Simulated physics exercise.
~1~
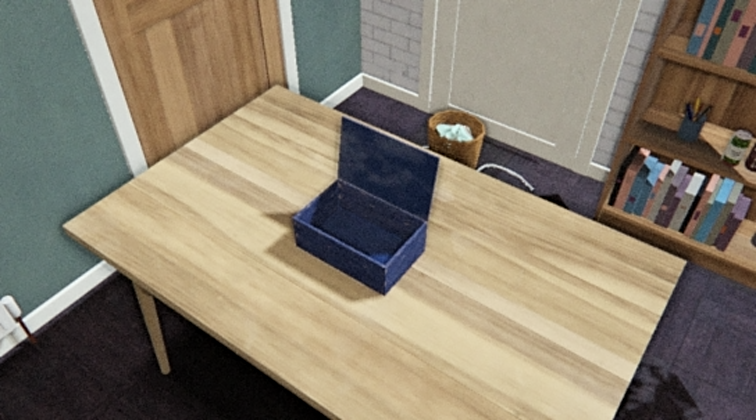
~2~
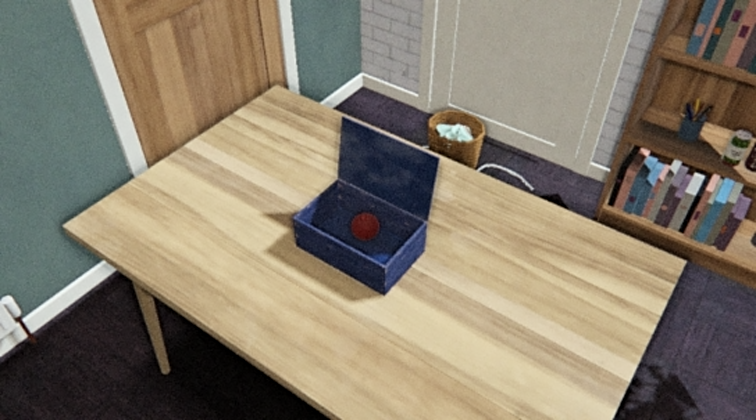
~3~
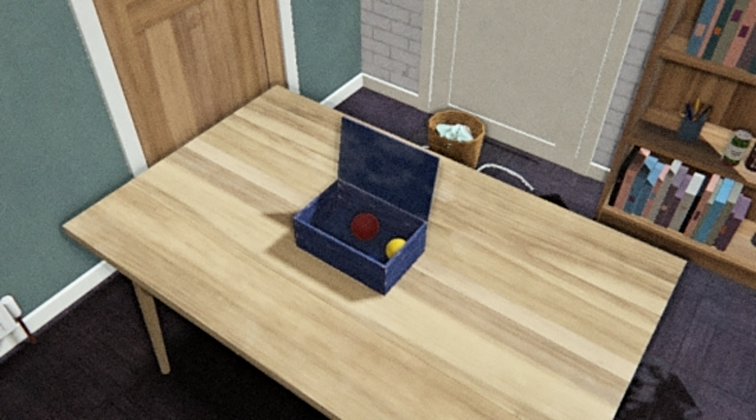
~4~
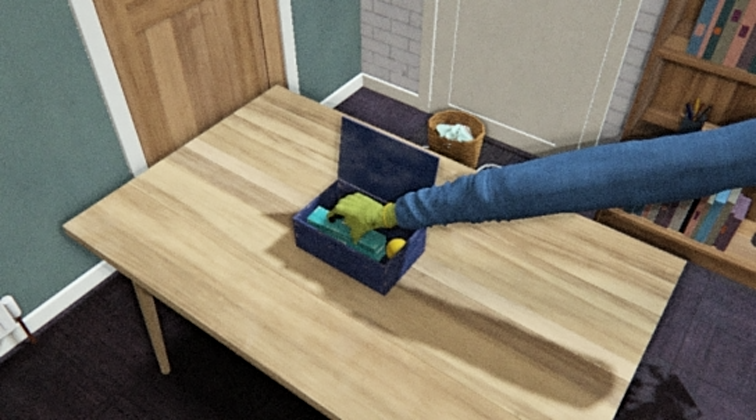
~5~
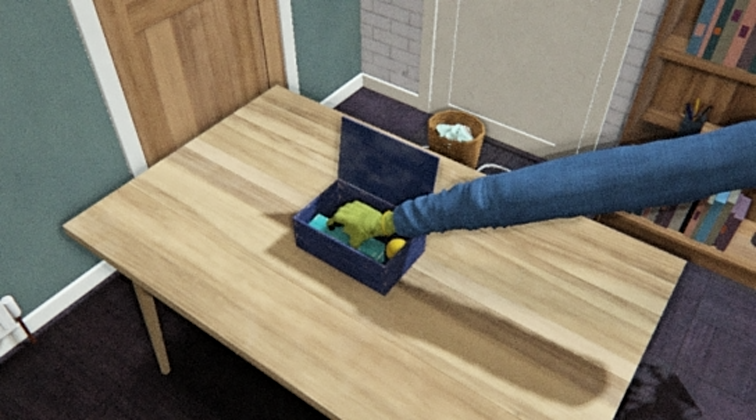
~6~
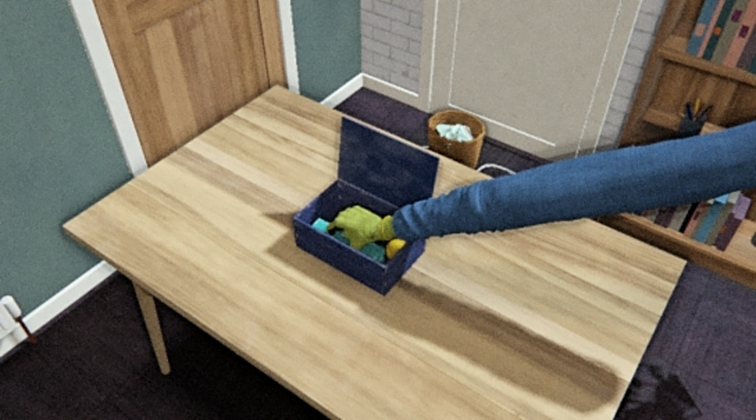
A gloved hand on a blue-sleeved arm reaches in from the right and lowers a turquoise carton into an open dark blue case, still gripping it, after a red apple and then a yellow ball-like item appear inside. The case sits on a pale wooden table, with a door, wastebasket and bookshelf behind. The view looks down from a steady, raised position in a room.
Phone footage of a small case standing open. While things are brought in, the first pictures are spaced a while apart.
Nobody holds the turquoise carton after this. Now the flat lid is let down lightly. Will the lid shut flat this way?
On the rim.
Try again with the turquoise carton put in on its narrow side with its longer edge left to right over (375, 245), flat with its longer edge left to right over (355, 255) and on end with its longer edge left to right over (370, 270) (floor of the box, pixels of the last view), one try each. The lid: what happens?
The first attempt ends with the lid lying shut, the second with it lying shut, and the third with it standing open.
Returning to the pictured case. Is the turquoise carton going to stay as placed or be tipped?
Simply put, it remains unturned.
Then, 1.20 s past the last view, lid starting down.
Then, 1.80 s past the last view, lid 46° above the rim.
Then, 2.20 s past the last view, lid 16° above the rim.
Finally, lid shut; all 3 still in place. Final places as the last picture's camera would see them, turquoise carton near (346, 248).
